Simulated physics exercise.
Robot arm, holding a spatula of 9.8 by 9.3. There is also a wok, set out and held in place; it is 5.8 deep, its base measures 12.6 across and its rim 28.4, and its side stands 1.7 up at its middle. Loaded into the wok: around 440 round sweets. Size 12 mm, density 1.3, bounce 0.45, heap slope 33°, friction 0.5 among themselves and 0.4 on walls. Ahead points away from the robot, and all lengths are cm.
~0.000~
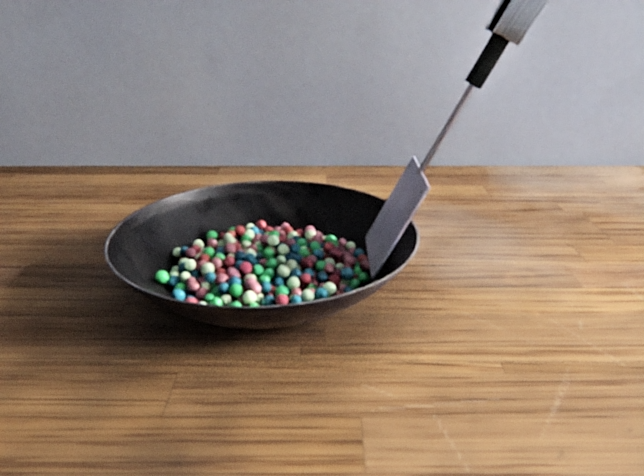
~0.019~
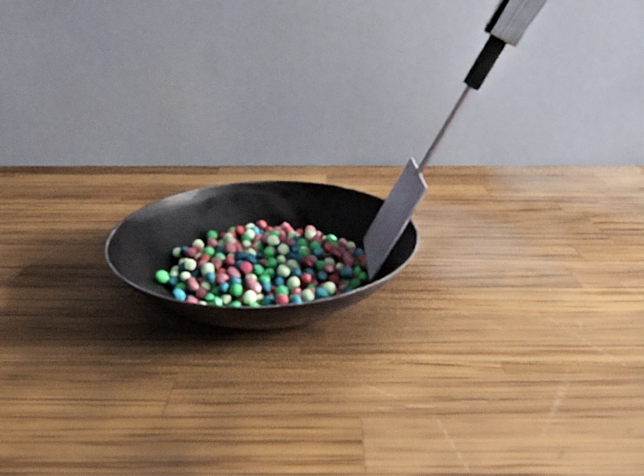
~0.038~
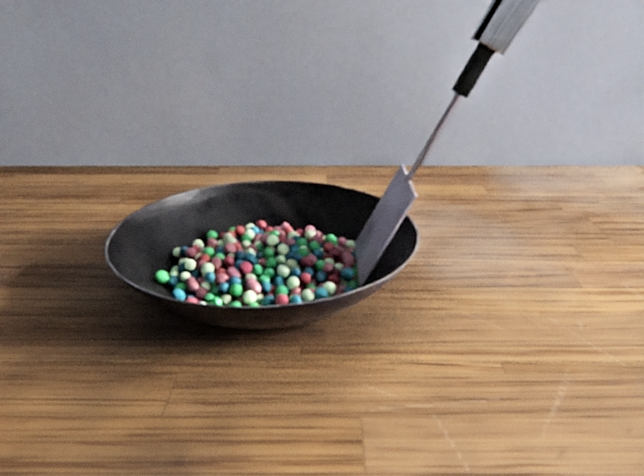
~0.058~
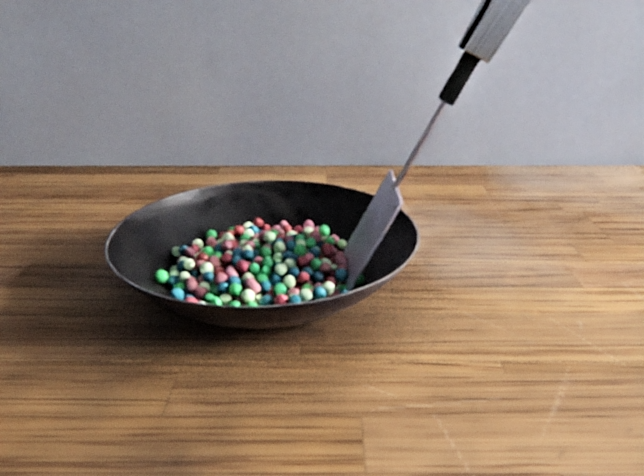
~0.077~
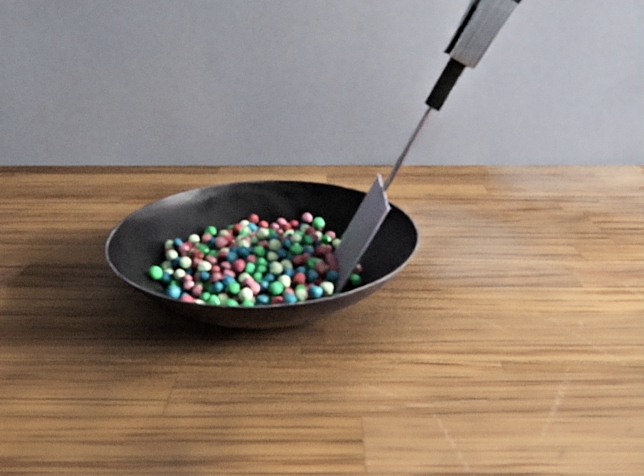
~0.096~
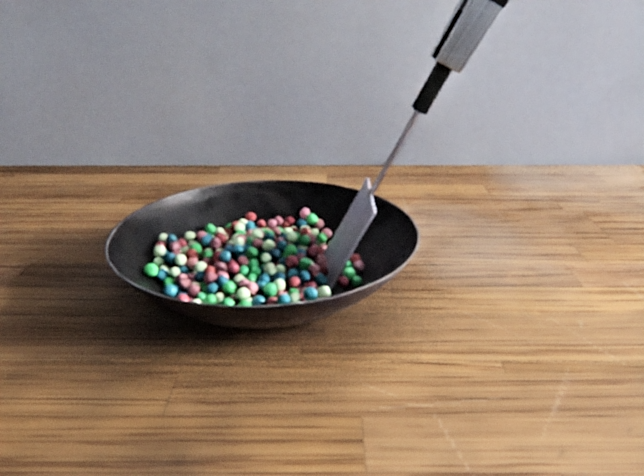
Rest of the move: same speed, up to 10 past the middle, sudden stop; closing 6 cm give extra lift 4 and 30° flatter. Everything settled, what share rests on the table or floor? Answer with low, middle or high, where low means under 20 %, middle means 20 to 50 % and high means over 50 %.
Middle.
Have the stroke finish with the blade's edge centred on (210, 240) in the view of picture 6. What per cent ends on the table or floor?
Approximately 0 per cent, I reckon.
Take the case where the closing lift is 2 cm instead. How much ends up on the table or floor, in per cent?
About 20 %.
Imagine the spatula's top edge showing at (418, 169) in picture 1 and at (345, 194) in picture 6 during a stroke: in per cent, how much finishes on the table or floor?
Off the vessel, on the table or floor: Some 30 percent.
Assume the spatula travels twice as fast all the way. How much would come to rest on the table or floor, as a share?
I'd expect near 40 per cent.
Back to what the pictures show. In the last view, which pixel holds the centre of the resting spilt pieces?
Around (42, 282).
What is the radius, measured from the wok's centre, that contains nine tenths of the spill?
Some 35 cm from the centre.
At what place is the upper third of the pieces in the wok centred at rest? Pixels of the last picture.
Centre: Roughly (182, 260).
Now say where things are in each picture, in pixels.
In the first frame, spatula top edge at (421, 170), sloping 63°; upper third of the load around (267, 260), from x 160 to 365, top at y 225; 439 in the wok.
In the second frame, spatula top edge at (419, 172), sloping 63°; upper third of the load around (267, 260), from x 160 to 365, top at y 225.
In the third frame, spatula top edge at (409, 178), sloping 63°; upper third of the load around (264, 259), from x 160 to 365, top at y 225.
In the fourth frame, spatula top edge at (396, 185), sloping 63°; upper third of the load around (265, 258), from x 160 to 360, top at y 225.
In the fifth frame, spatula top edge at (384, 190), sloping 63°; upper third of the load around (252, 256), from x 155 to 355, top at y 220.
In the sixth frame, spatula top edge at (371, 193), sloping 63°; upper third of the load around (247, 255), from x 150 to 360, top at y 215; 439 in the wok.
By 0.19 s, sloping 63°, highest piece 5 above the table; 439 in the wok.
By 0.29 s, sloping 53°, highest piece 7 above the table; 438 in the wok, 1 on the blade or in flight.
By 0.54 s, sloping 33°, highest piece 8 above the table; 327 in the wok, 95 on the table or floor, 17 on the blade or in flight.
By 1.59 s, sloping 33°, highest piece 5 above the table; 326 in the wok, 113 on the table or floor.
Final count, 326 in the wok, 113 on the table or floor. That is 26 % on the table or floor.
